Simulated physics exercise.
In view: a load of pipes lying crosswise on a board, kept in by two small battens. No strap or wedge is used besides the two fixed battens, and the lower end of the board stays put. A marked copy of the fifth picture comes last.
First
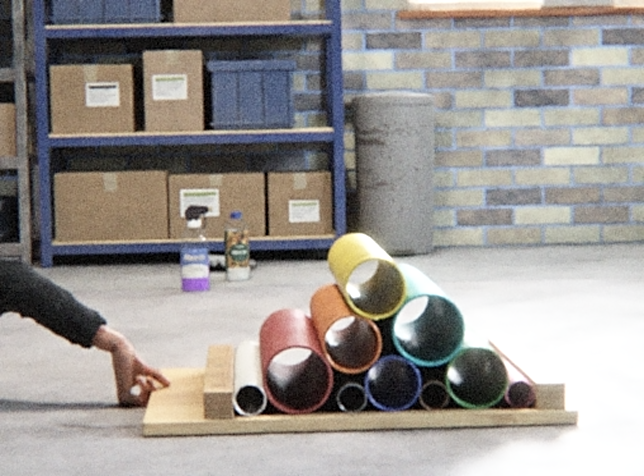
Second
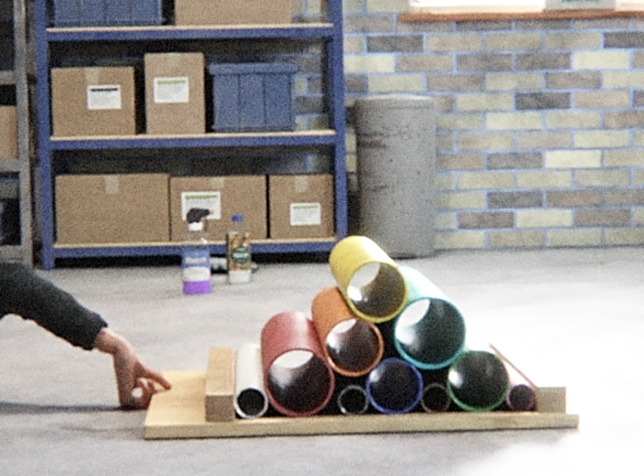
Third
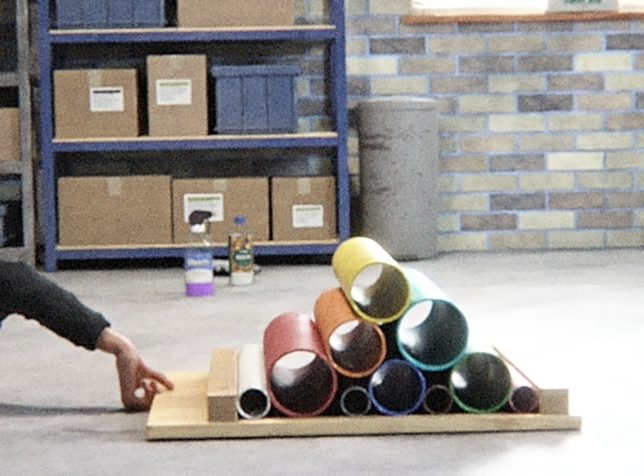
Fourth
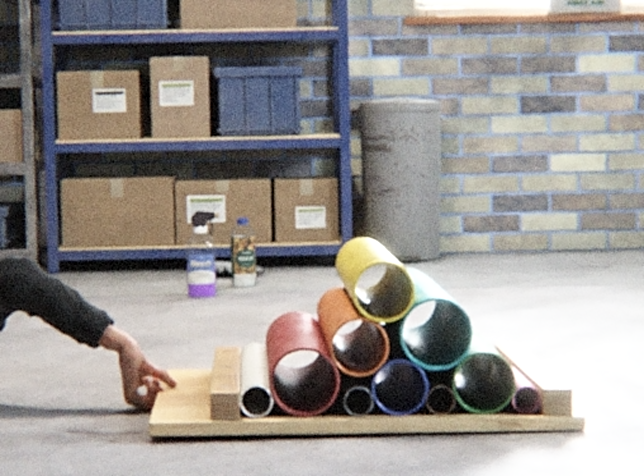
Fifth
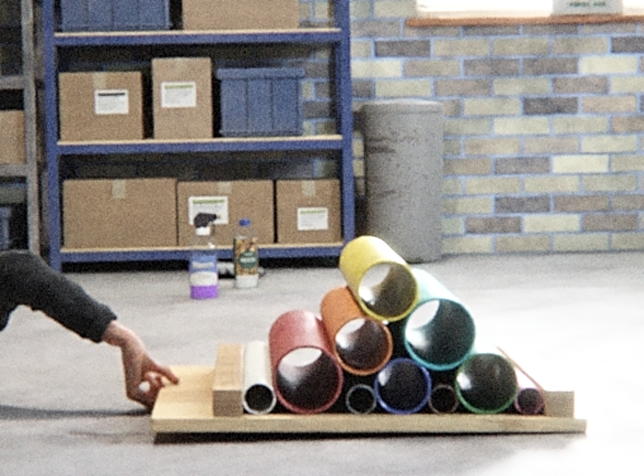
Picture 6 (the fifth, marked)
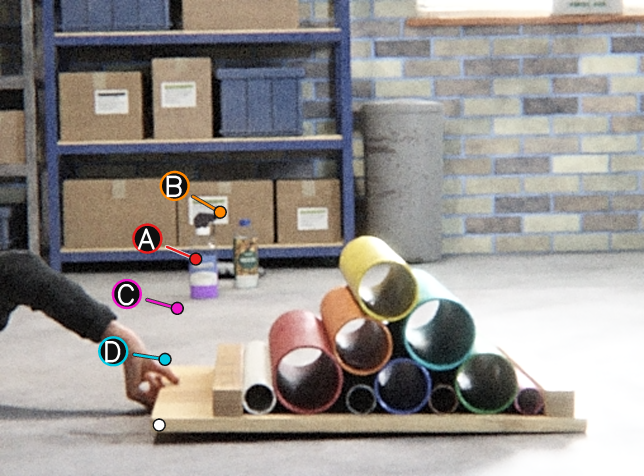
A hand resting at the left end of a board of stacked colourful pipes, with nothing visibly shifting on the floor.
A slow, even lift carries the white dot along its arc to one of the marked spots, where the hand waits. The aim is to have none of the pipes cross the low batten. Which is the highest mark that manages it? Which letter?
B is the limit.
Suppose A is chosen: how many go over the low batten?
The count is none.
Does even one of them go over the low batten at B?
No.
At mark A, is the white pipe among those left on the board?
Yes.
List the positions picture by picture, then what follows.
The first frame shows green pipe (477, 378); orange pipe (352, 344).
The second frame shows orange pipe (353, 347); turquoise pipe (431, 332).
The third frame shows board (354, 385); white pipe (254, 402); red pipe (302, 383).
The fourth frame shows board (357, 385); white pipe (256, 401); red pipe (304, 382).
The fifth frame shows board (359, 383); white pipe (259, 398); red pipe (307, 380).
On the copy, A at (196, 259); B at (220, 212); C at (177, 308); D at (165, 359); the white dot at (159, 425).
On B. First, board at 18°.
Then, board at 31°.
Finally, board at 31°, none over the low batten.
By contrast, A none over the low batten; C none over the low batten; D none over the low batten.
